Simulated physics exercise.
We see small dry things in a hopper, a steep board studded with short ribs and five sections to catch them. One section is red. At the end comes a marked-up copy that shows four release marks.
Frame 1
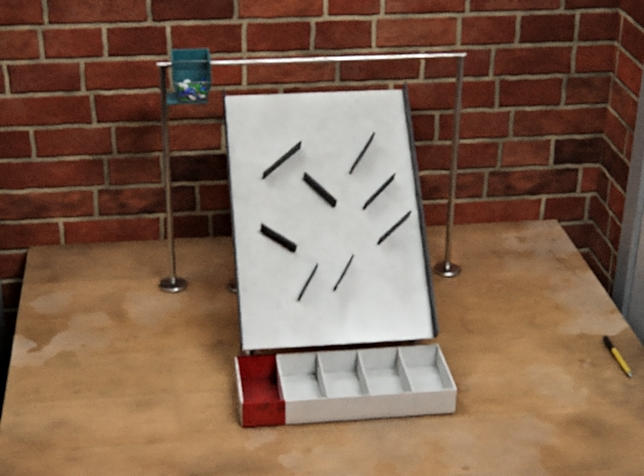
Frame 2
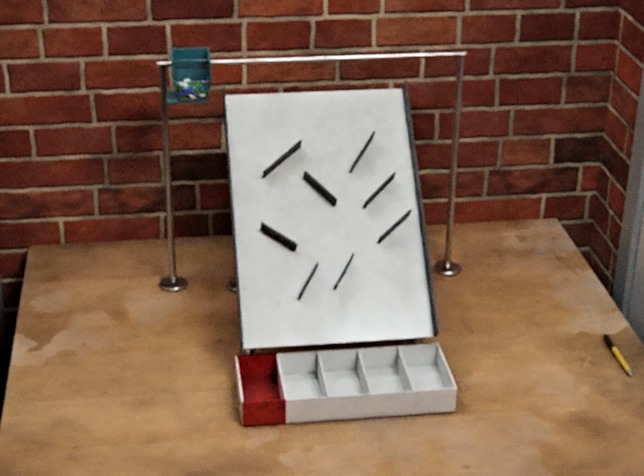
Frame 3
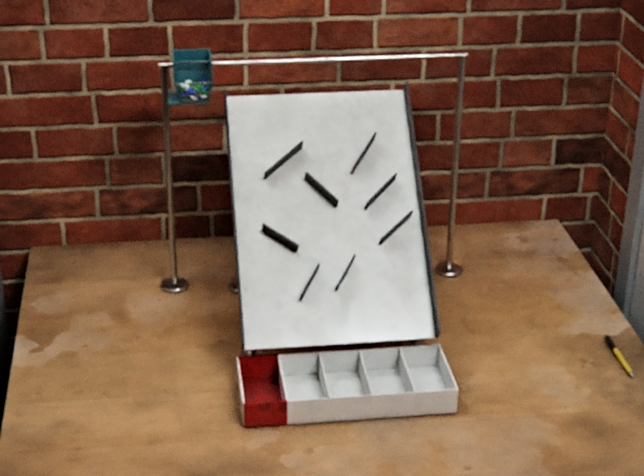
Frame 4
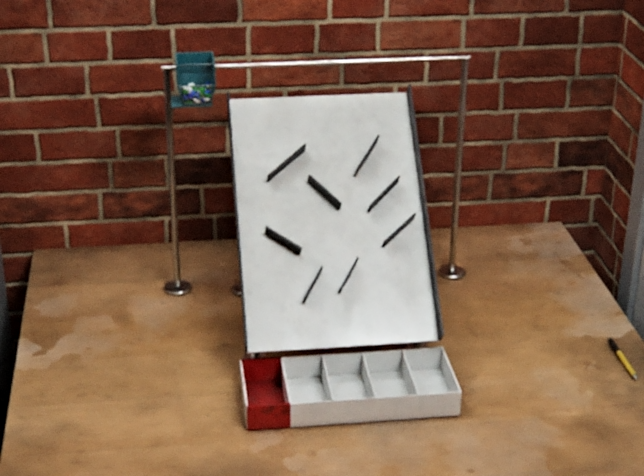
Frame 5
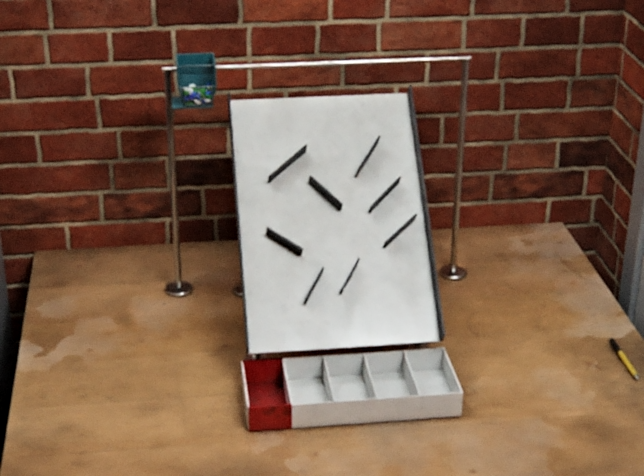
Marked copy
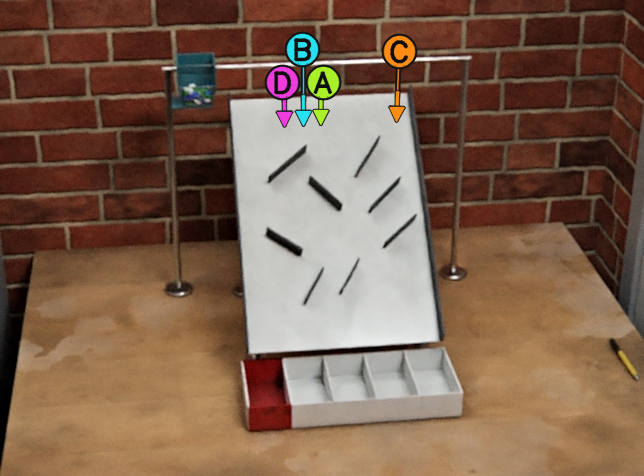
A white ribbed board stands above a sectioned tray with one red section, barely shifting.
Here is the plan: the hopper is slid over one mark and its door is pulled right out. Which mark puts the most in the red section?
Best: D.
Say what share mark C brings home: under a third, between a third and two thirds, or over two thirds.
Under a third.
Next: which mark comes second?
It is B.
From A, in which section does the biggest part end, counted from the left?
It is the fourth one.
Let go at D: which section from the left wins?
It is the first one.
On the marked copy, mark A meets the board at (320, 119); mark B meets the board at (303, 120); mark C meets the board at (396, 116); mark D meets the board at (284, 121).
With A, a small share in the red section, the bulk in other sections.
With B, close to a third in the red section, close to half in other sections, a small share held on the board, only a few outside the box.
With C, only a few in the red section, the bulk in other sections, a small share held on the board.
With D, the bulk in the red section, a small share in other sections, a small share held on the board.
